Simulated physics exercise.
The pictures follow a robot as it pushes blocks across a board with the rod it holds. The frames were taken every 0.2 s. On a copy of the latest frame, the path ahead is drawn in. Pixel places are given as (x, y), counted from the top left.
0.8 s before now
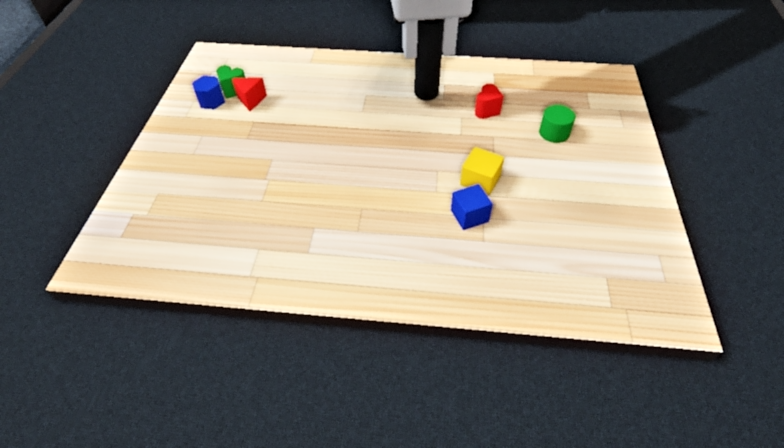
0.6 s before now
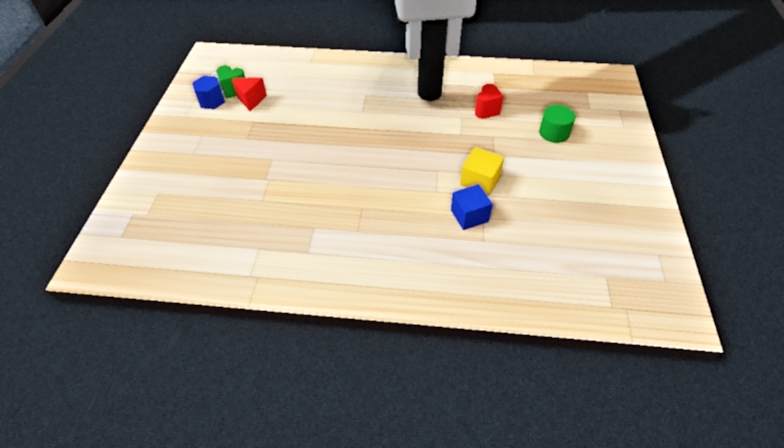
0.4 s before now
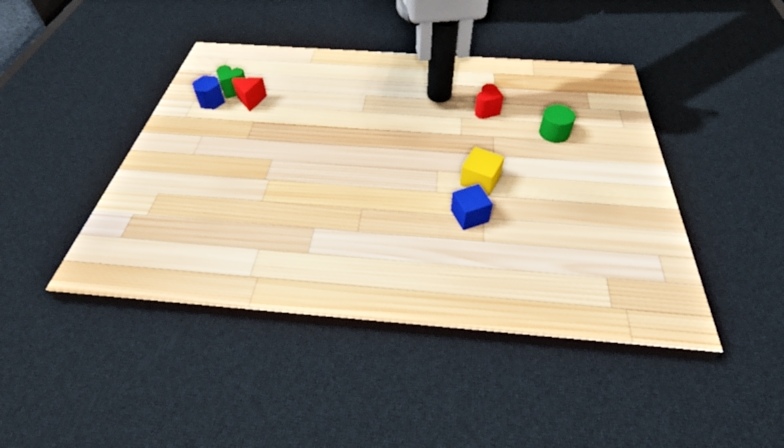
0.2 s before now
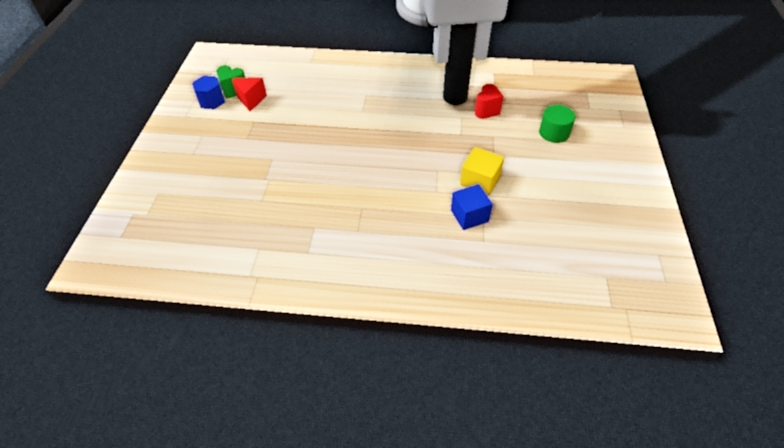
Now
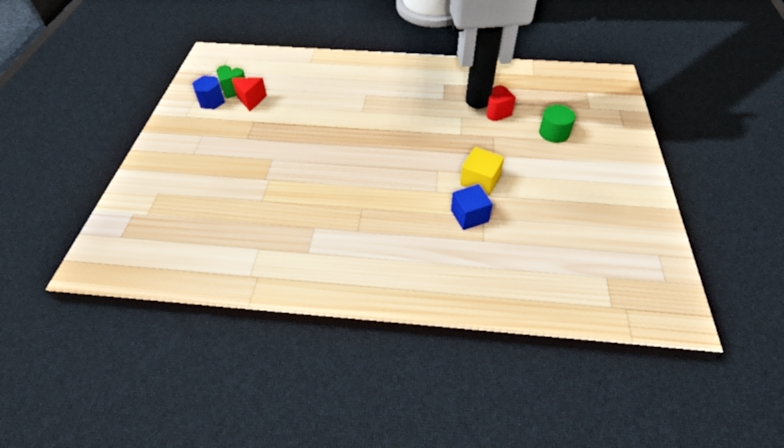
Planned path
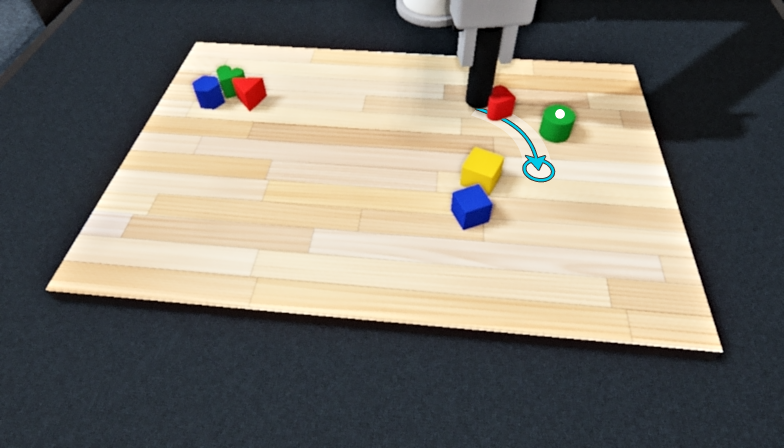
A black rod moves right across the wooden board and nudges a small red block rightward.
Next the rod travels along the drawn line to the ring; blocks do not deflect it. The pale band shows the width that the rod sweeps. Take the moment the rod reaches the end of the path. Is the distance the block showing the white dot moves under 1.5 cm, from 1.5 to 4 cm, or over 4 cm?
The smallest band: Under 1.5 cm.
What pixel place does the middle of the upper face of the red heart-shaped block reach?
Just about (542, 103).
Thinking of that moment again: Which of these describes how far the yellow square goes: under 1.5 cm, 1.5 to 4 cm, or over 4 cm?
It ends within 1.5 cm of its spot.
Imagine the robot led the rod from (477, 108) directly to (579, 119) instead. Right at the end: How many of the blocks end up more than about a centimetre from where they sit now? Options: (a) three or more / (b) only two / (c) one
b (only two)
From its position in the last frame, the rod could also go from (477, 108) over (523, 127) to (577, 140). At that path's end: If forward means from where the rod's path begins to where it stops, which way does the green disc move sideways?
It moves off to the left.
The line goes from (477, 108) over (508, 122) and (530, 143) to (539, 170); the dot is on the green disc.
On the path given first. One third of the way, rod (509, 116); red heart-shaped block (535, 102), turned 25° anticlockwise.
Two thirds of the way, rod (532, 137); red heart-shaped block (542, 103), turned 50° anticlockwise; green disc (568, 115).
At the end, rod (540, 164); yellow square unmoved; red heart-shaped block (542, 103), turned 50° anticlockwise; green disc (568, 115).
